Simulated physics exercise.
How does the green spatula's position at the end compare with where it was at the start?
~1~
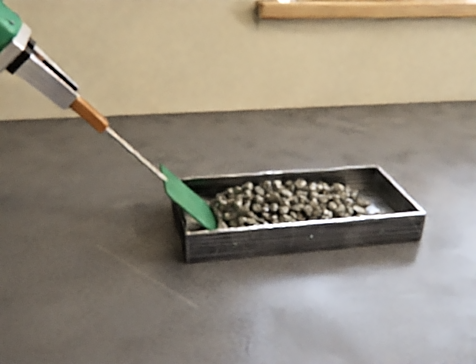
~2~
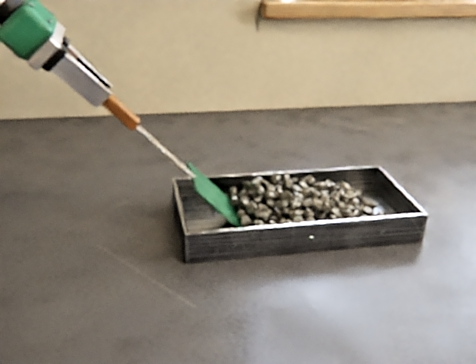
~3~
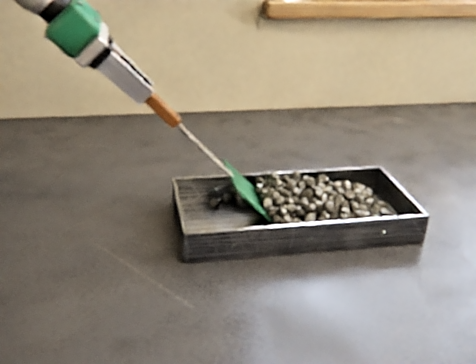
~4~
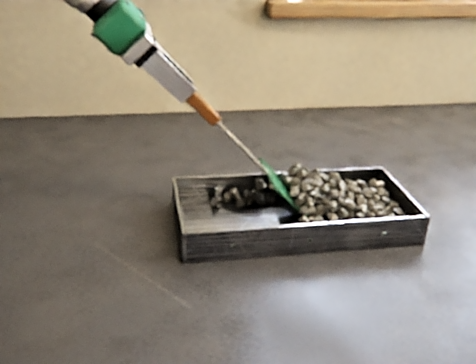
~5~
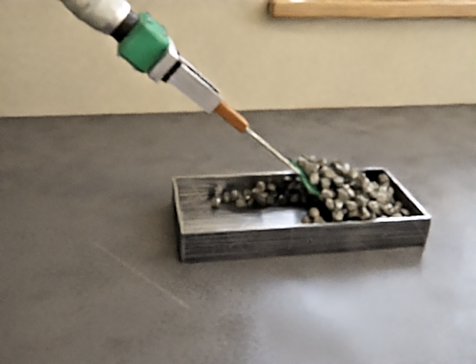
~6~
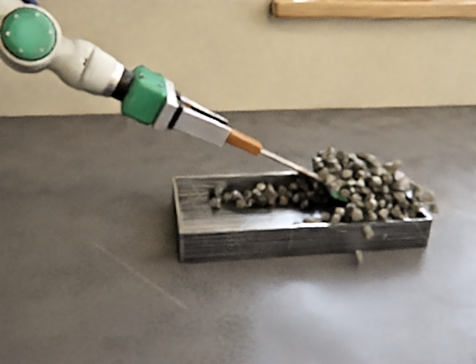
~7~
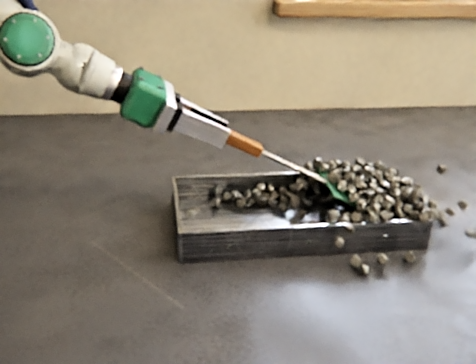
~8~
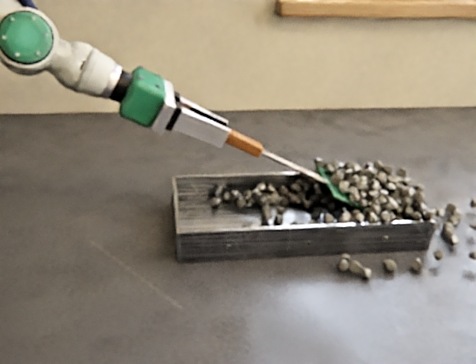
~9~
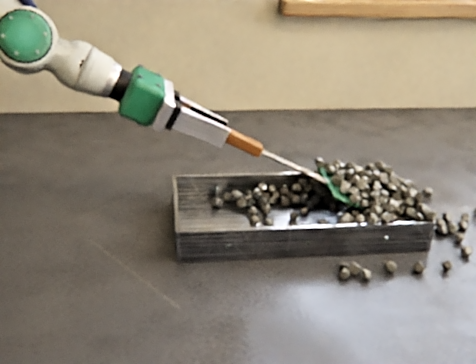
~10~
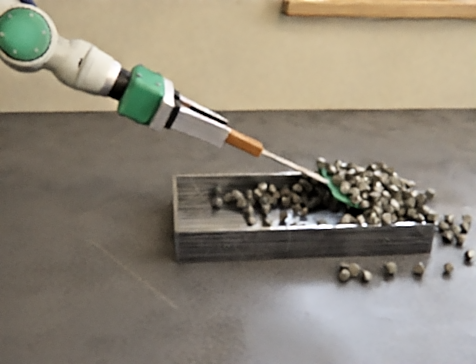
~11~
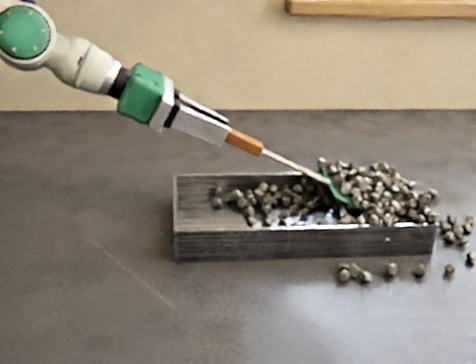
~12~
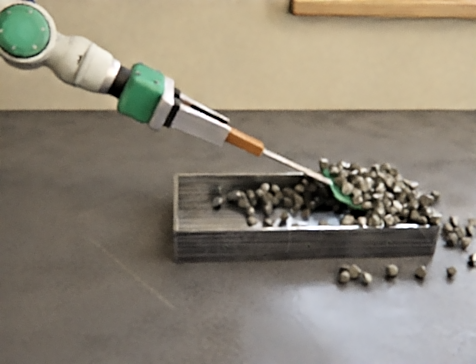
At the start the spatula was at the left end of the tray, and by the end it was well to the right, resting against the heap of pebbles in the right half of the tray.
A robot arm dragged a green spatula to the right through a dark tray of small pebbles, heaping them at the far end until some spilled over the edge onto the table, then held still with most pebbles still in the tray.
